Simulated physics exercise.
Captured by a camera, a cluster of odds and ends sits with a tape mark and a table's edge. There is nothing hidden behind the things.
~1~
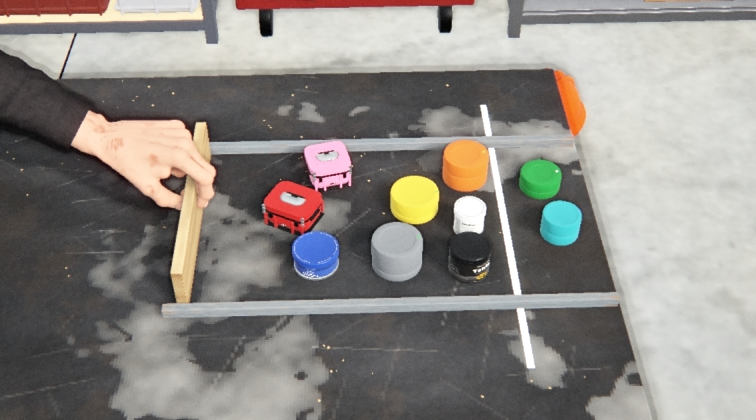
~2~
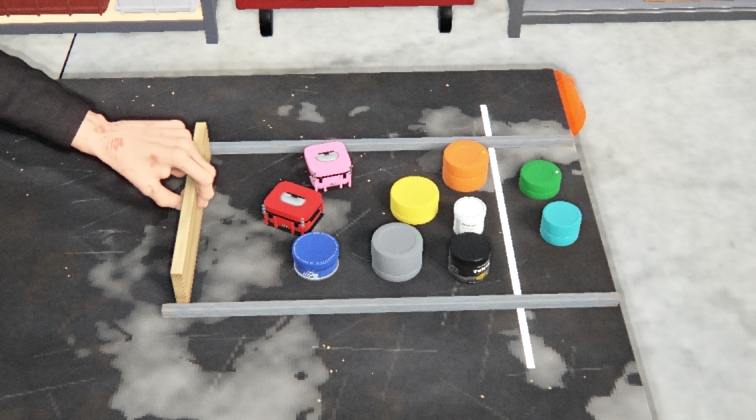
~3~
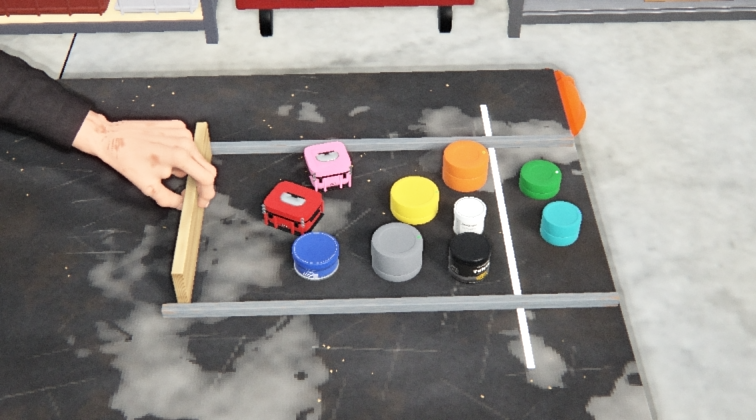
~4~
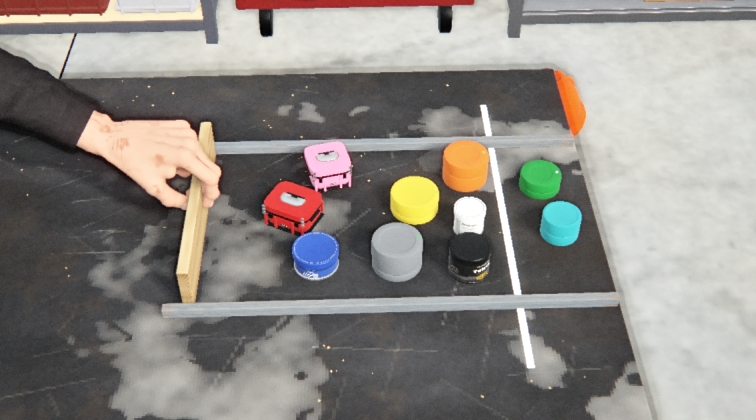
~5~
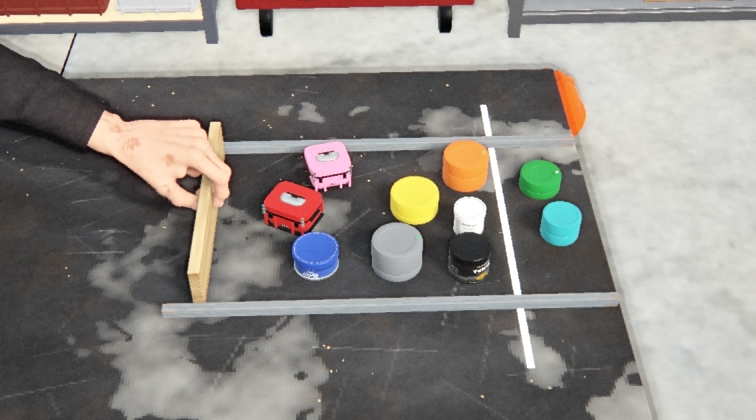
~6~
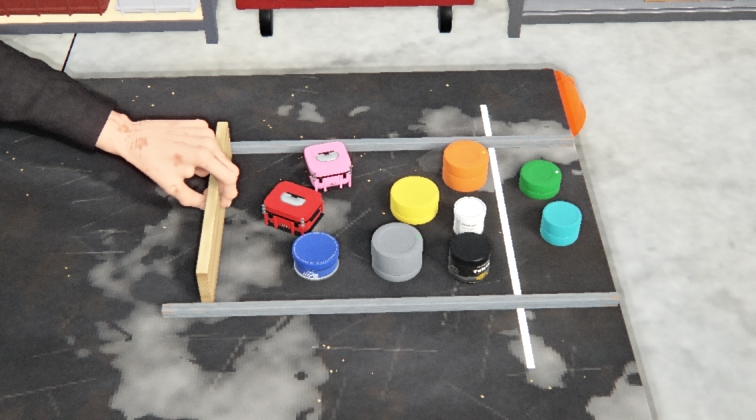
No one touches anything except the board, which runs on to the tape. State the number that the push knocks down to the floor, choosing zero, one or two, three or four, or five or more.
The number knocked down is one or two.
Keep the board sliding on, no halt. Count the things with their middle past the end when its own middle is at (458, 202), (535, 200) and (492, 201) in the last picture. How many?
Going through the three positions, you'd get 0, 6 and 1.
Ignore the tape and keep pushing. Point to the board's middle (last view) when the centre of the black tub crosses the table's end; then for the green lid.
(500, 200) and (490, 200), roughly.
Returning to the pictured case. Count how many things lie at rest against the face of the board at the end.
That would be 4 of them.
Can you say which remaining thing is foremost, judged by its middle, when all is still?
It's the black tub that ends nearest.
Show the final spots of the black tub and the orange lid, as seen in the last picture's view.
The black tub finishes at (617, 272); the orange lid finishes at (558, 160).
Soon after, none off yet; turquoise lid at rest near (561, 224); green lid at rest near (540, 179); orange lid at rest near (465, 166).
In the end, the number that fall off is one or two; gone, green lid.
